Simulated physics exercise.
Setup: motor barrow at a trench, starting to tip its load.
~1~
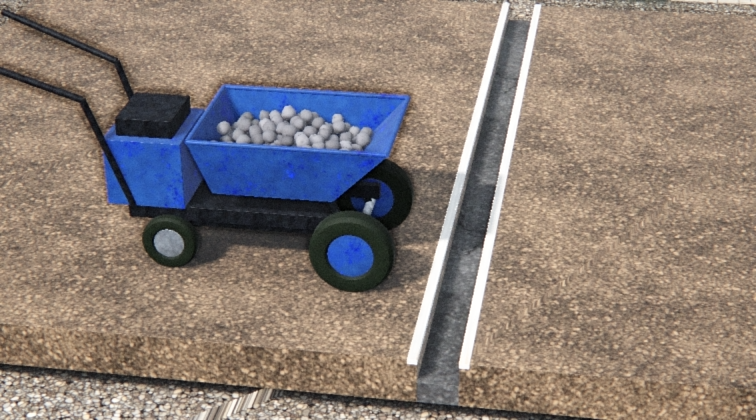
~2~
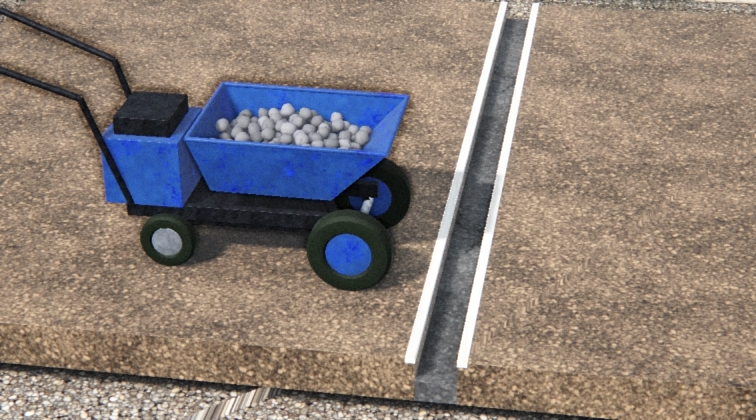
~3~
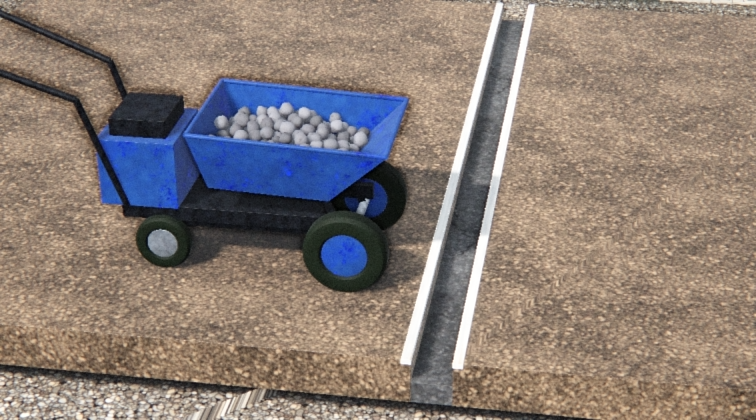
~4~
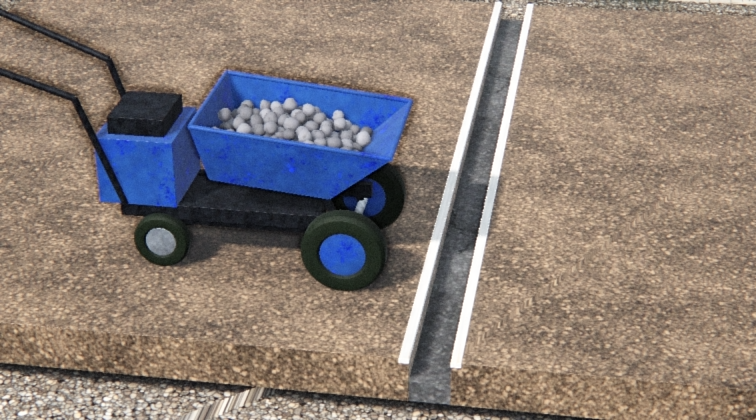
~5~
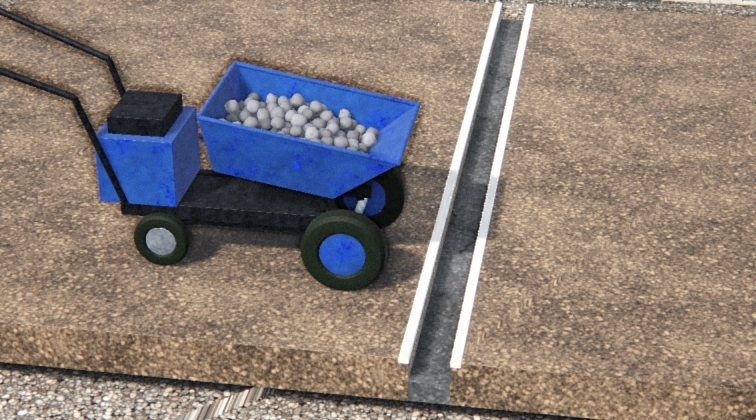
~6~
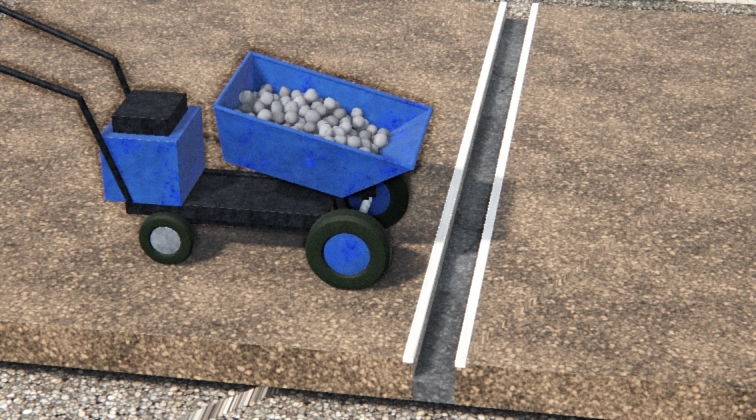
The video shows a blue motor barrow loaded with round grey cobbles beside a narrow, white-edged trench, shifting very slightly left and then back right while its skip gradually tilts forward, the rear rising above the black chassis.
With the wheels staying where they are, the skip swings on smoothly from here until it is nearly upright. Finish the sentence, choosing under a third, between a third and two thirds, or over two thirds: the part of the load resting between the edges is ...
The part between the edges is under a third of the load.
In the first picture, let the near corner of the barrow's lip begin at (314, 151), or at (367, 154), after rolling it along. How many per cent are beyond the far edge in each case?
Position 1 near 20 %, position 2 near 70 %.
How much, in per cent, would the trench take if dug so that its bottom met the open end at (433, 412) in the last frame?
10 %.
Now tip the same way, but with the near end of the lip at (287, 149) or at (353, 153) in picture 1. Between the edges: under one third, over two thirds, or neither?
Note - stop 1: One to two thirds; stop 2: Between a third and two thirds.
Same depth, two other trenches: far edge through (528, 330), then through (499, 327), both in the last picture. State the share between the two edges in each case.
I'd expect close to 80 in a hundred and then close to 50 in a hundred.
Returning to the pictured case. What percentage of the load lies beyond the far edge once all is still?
My estimate is close to 90 in a hundred.
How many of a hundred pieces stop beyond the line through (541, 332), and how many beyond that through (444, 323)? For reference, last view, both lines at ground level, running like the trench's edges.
The first comes to 40 per cent, the second to 90 per cent.
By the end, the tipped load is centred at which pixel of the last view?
Resting centre, last picture - approx. (538, 265).
Shortly afterwards, skip tipped steeply; the whole lot in the skip.
Next, skip tipped steeply; the bulk in the skip; near a quarter beyond it; a little falling.
Some moments later, skip tipped right over; only a few in the skip; only a few in or heaped over the trench; all but a few beyond it.
In the end, skip tipped right over; only a few in the skip; a little in or heaped over the trench; all but a few beyond it.
